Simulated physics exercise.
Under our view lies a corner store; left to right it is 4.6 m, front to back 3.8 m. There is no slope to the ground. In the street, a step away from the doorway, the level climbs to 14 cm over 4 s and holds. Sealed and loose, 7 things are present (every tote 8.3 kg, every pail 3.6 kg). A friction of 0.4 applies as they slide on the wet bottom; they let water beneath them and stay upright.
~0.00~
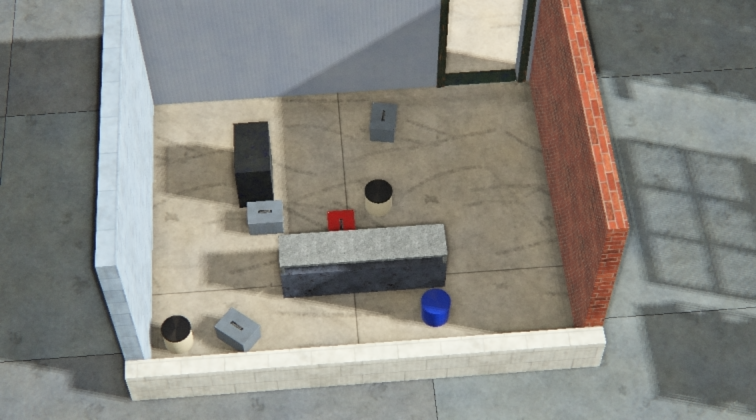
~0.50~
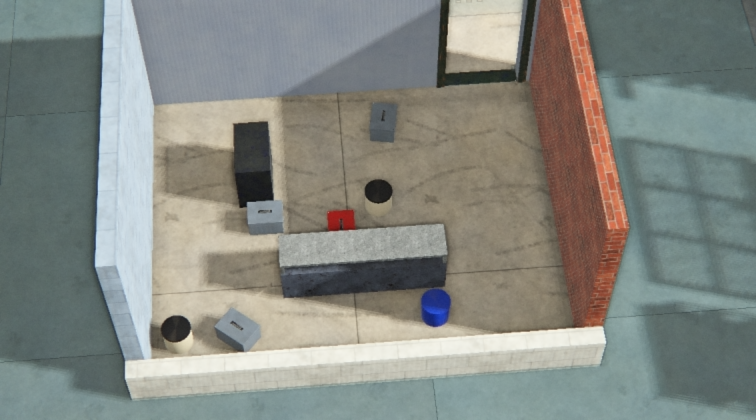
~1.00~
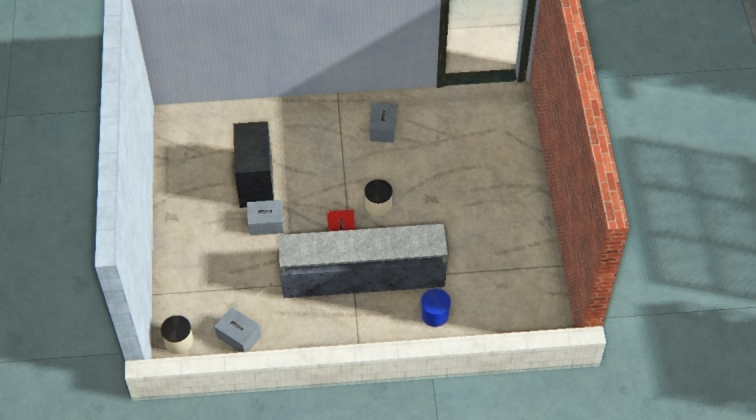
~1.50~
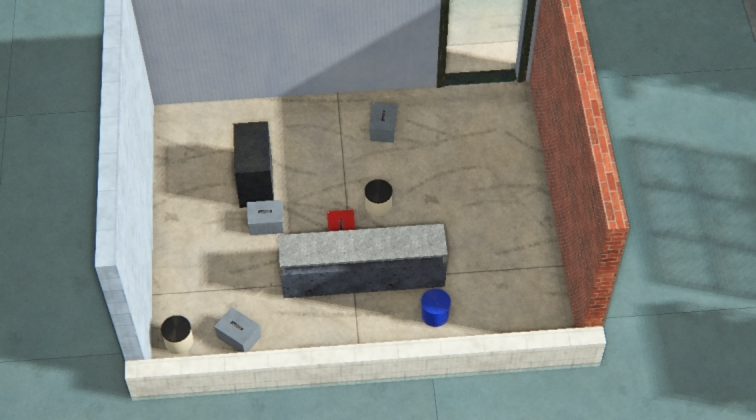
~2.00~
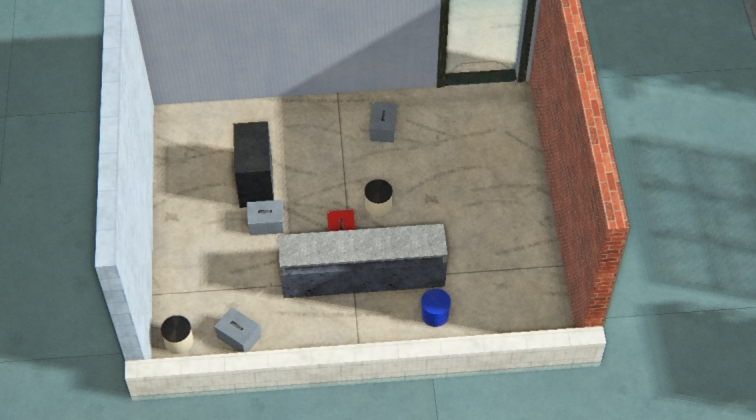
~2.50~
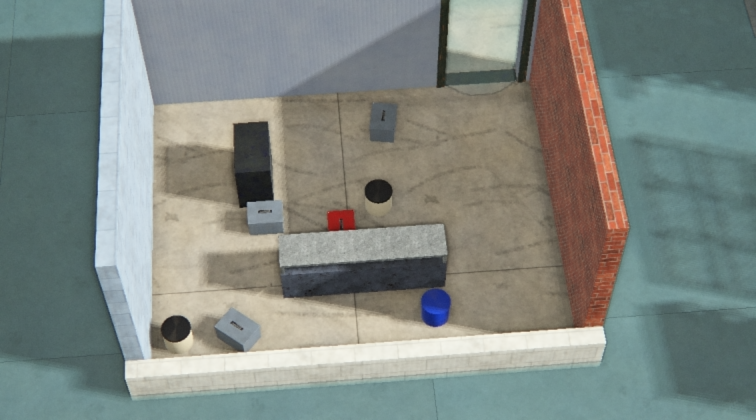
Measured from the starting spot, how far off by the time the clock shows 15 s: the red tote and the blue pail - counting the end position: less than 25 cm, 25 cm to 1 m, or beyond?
Expect the red tote to be about where it started and the blue pail to be well off its spot.
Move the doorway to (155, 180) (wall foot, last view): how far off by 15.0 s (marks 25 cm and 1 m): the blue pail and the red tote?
The blue pail creeps a bit, while the red tote remains where it was.
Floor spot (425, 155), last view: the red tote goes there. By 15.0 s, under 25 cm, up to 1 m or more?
Outcome - it barely budges.
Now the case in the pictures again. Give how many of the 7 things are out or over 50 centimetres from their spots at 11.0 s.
By that time the total stands at 1.
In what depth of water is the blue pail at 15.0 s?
4 cm or so.
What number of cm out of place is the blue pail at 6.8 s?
About 0 cm.
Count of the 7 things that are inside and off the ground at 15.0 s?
Then: 2.
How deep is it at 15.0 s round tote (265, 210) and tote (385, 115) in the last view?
Close to 4 and 3 centimetres.
After 3.5 s the red tote is near (341, 225), 0.0 m from its start, aground; the blue pail is near (436, 301), 0.0 m from its start, aground; 0 afloat.
After 6.8 s the red tote is near (341, 225), 0.0 m from its start, aground; the blue pail is near (436, 301), 0.0 m from its start, aground; 0 afloat.
After 11.0 s the red tote is near (341, 225), 0.0 m from its start, aground; the blue pail is near (328, 296), 1.2 m from its start, afloat; 1 afloat.
After 15.0 s the red tote is near (341, 225), 0.0 m from its start, aground; the blue pail is near (180, 197), 3.2 m from its start, afloat; 2 afloat.
